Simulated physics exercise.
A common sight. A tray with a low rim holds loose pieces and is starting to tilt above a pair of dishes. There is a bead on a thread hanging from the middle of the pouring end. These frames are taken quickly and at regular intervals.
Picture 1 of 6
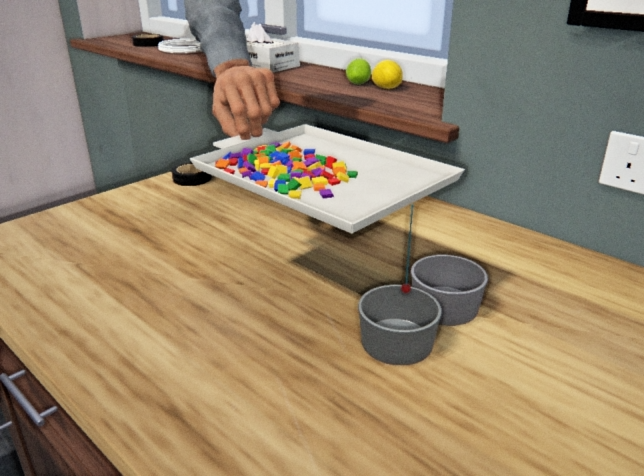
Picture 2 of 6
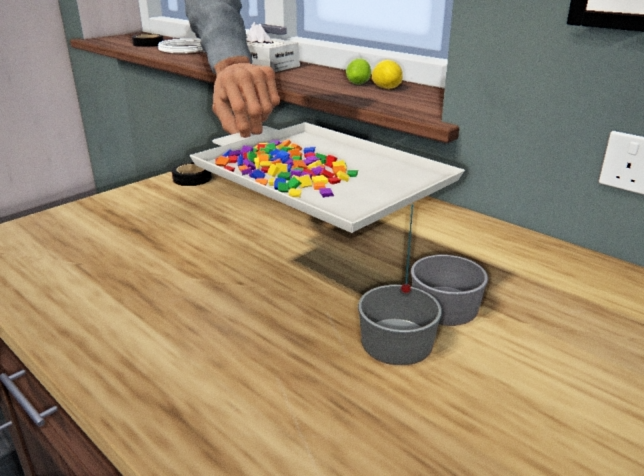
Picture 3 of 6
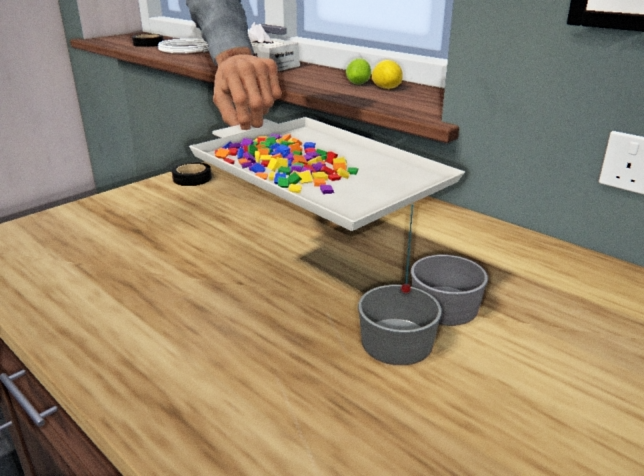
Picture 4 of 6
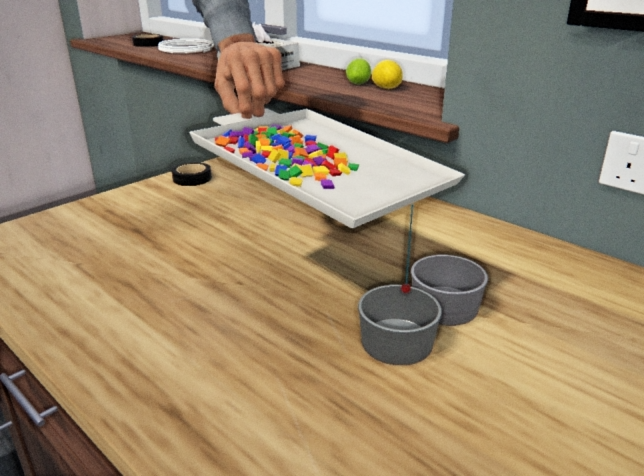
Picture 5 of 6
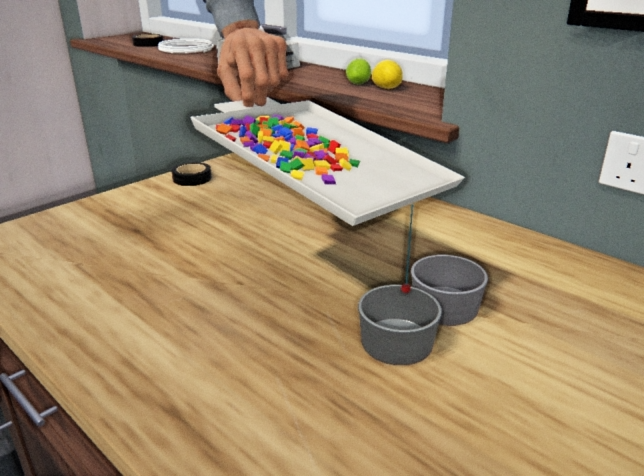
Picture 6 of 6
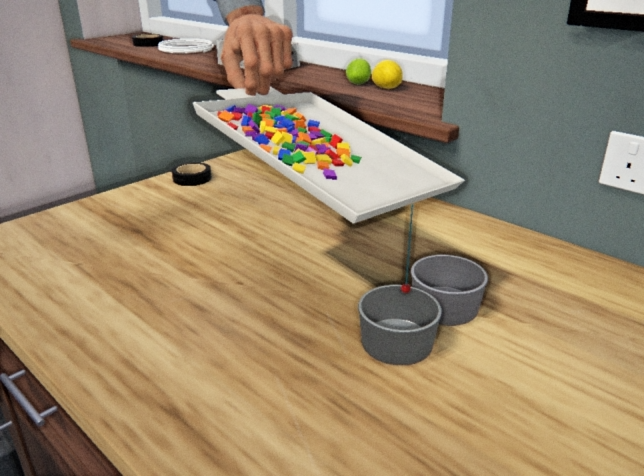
The clip shows a hand at the far end of a white tray of colourful small tiles above two grey dishes on a wooden counter; the tray's far end gradually rises, and it tips a little toward its lower right corner.
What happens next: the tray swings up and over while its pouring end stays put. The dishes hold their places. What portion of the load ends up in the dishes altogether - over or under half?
Most likely the lost part will be a minority.
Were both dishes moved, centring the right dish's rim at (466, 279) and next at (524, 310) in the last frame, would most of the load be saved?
Well, a majority share the first time and a minority share the next.
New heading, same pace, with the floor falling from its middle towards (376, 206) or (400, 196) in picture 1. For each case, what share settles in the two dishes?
In order: About 20, then 30 percent.
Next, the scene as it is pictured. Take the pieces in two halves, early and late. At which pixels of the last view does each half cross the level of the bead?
The early half goes through (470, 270), the late half through (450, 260).
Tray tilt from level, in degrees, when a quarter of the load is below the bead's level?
A tilt of roughly 65°.
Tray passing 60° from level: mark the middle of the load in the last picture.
Mark it at roughly (448, 198) in the final frame.
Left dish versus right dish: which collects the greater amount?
So the winner turns out to be the right-side one.
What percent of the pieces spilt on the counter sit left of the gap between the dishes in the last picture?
Reading: Around 0 %.
Shortly afterwards, tray tipped steeply; near two thirds on the tray; a little in the right dish; only a few outside both; near a third in the air.
Next, tray tipped past a quarter turn; only a few on the tray; a little in the left dish; near two thirds in the right dish; near a quarter outside both; a little in the air.
Some moments later, tray tipped past a quarter turn; a little in the left dish; near two thirds in the right dish; near a quarter outside both.
In the end, tray tipped past a quarter turn; a little in the left dish; near two thirds in the right dish; near a quarter outside both.
